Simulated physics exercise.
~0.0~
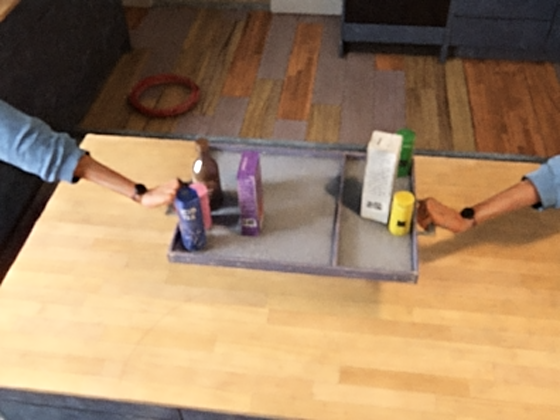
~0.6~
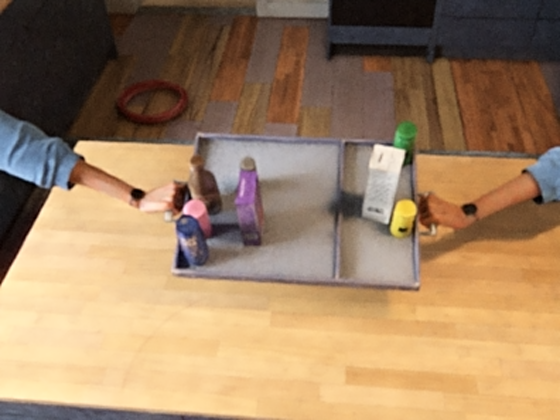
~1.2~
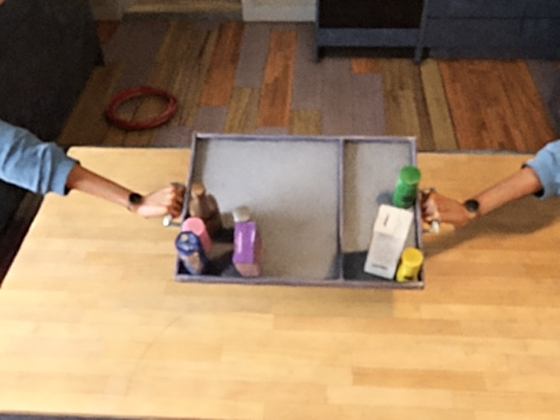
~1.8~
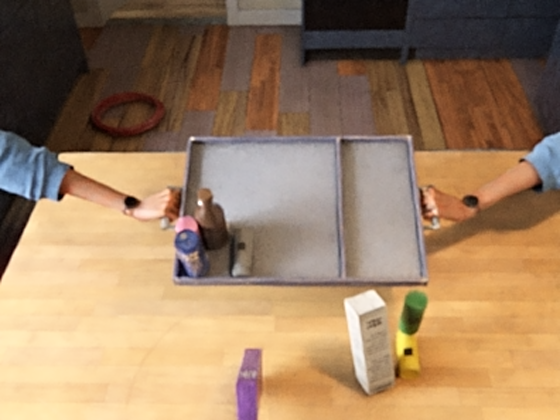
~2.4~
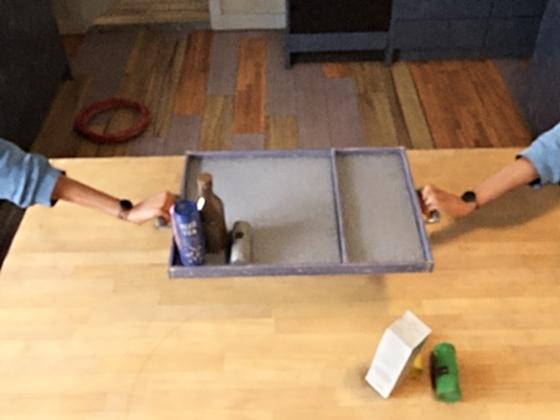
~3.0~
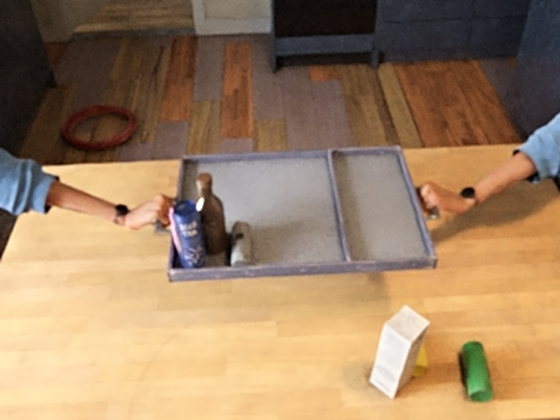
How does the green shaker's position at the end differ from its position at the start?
At the start the green shaker stands upright at the right side of the tray. At the end it lies on its side on the wooden table, in front of the tray.
